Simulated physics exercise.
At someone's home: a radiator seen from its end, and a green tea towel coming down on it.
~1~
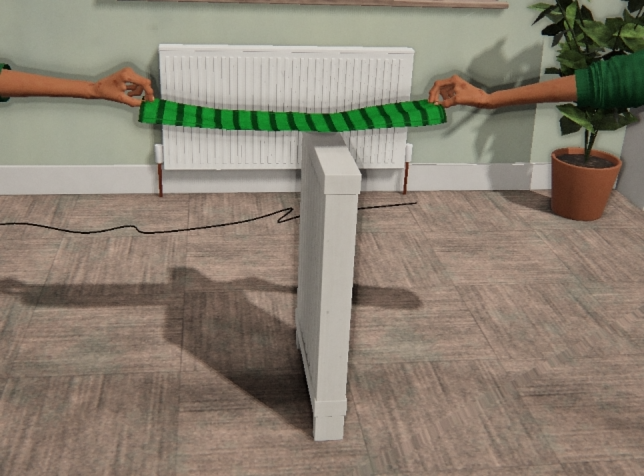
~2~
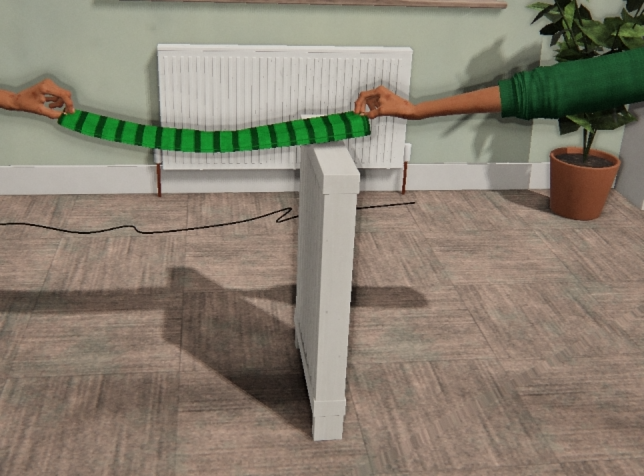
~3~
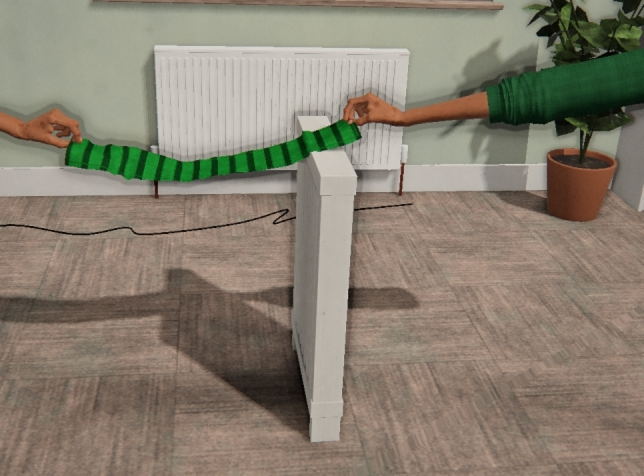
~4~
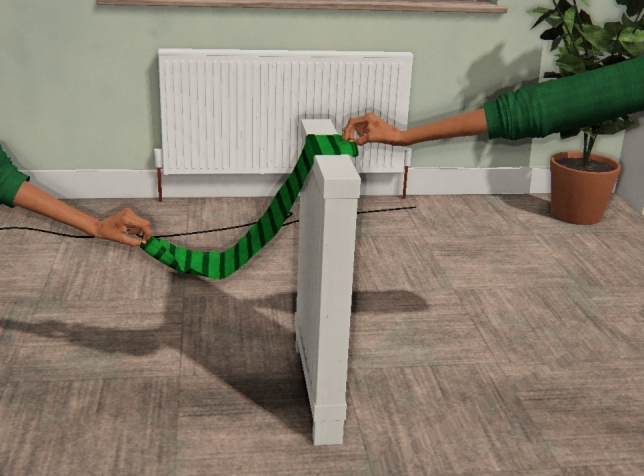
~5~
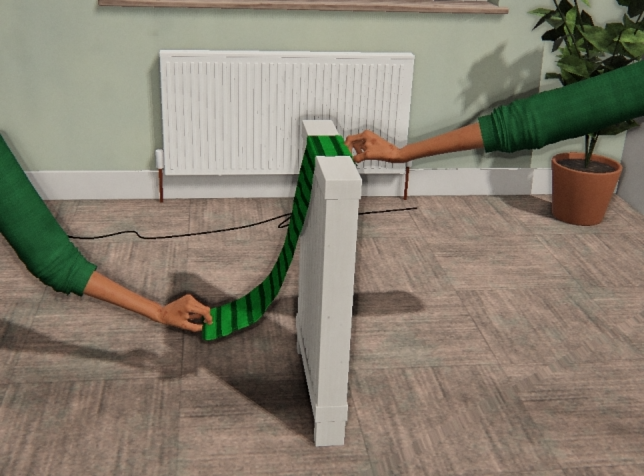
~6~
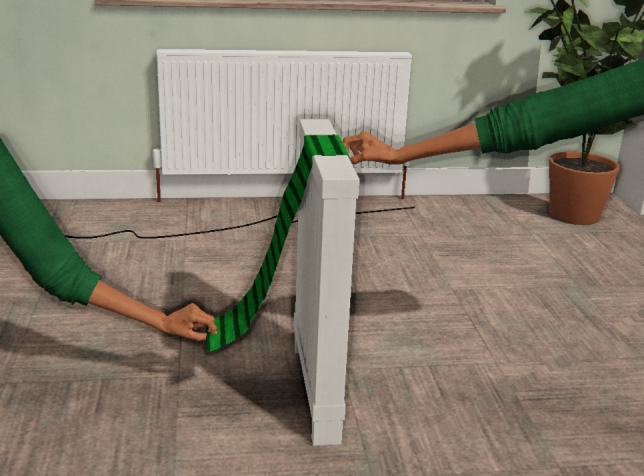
Two hands holding a green striped cloth above a white radiator, shifting it left, then lowering its left end down the side.
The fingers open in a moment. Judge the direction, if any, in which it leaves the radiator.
I expect it will slide away to the left.
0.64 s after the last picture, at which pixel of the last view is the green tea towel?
Predicted position: Roughly (273, 391).
Then, 0.20 s on from there, tea towel sliding left.
Then, 0.42 s on from there, tea towel clear of the top and falling near (271, 369).
Then, 0.64 s on from there, tea towel in a heap on the floor near (273, 391).
In the end, tea towel in a heap on the floor near (273, 392). The green tea towel drops leftwards.
